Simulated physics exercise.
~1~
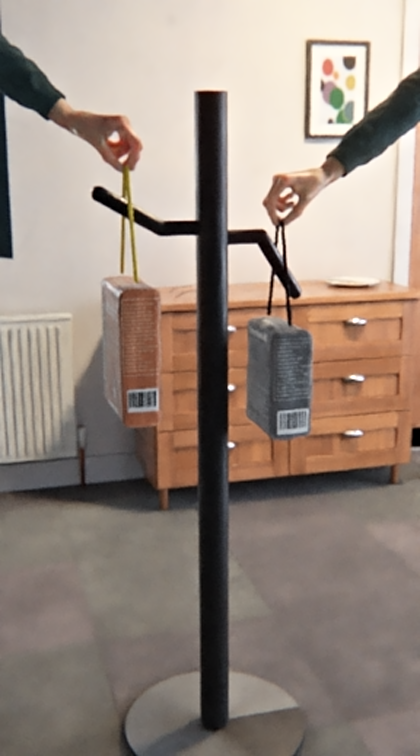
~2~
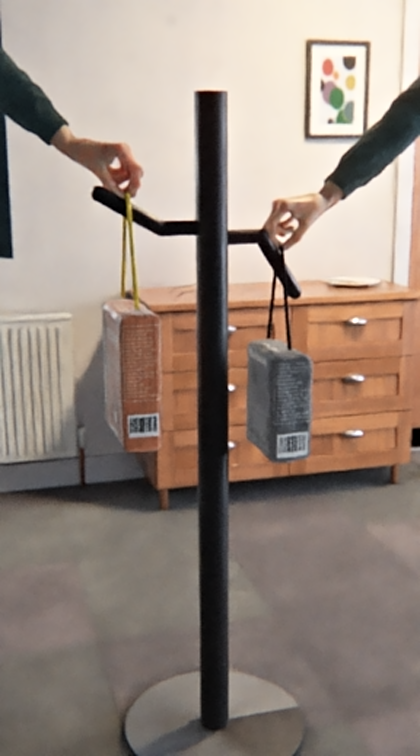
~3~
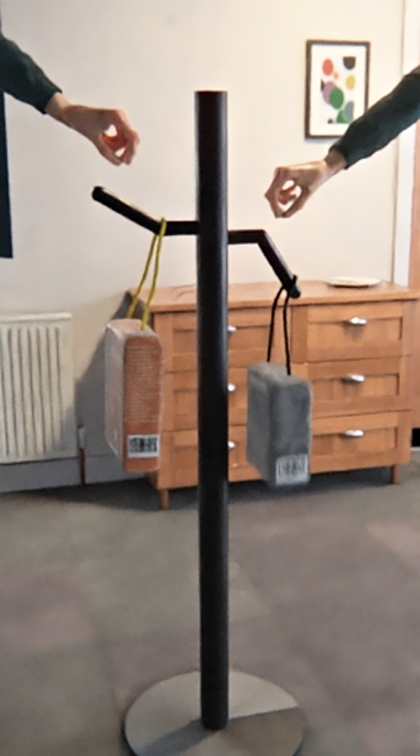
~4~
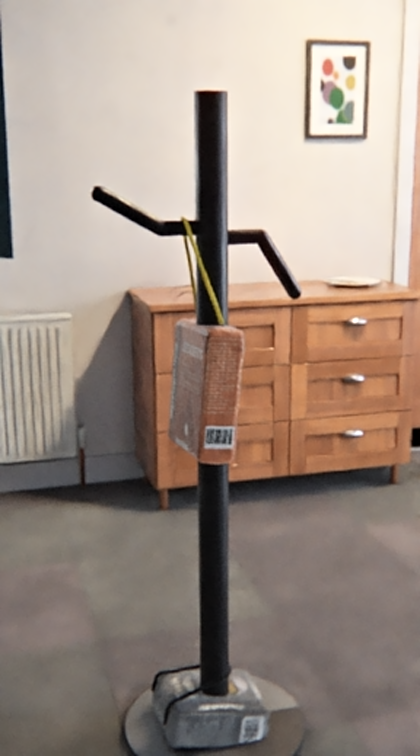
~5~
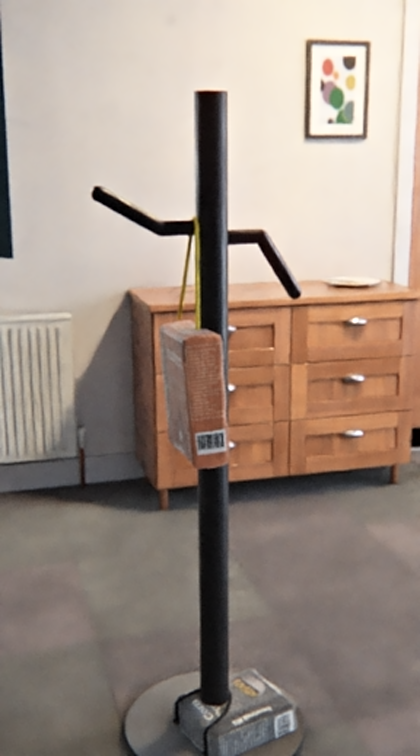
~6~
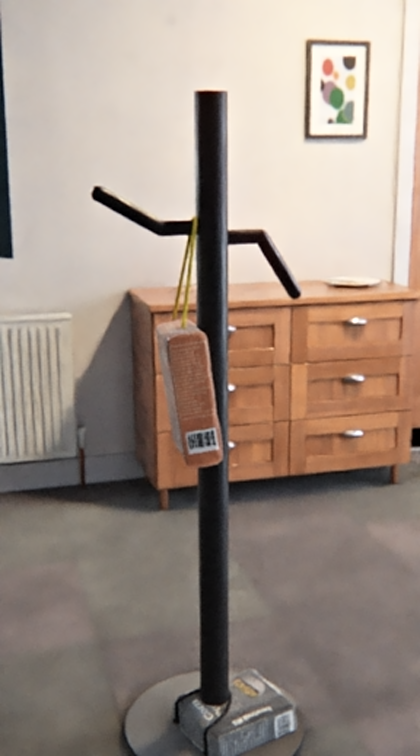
Orange and grey bags being hung on a post's pegs by two hands, the grey dropping to the base, the orange staying hanging.
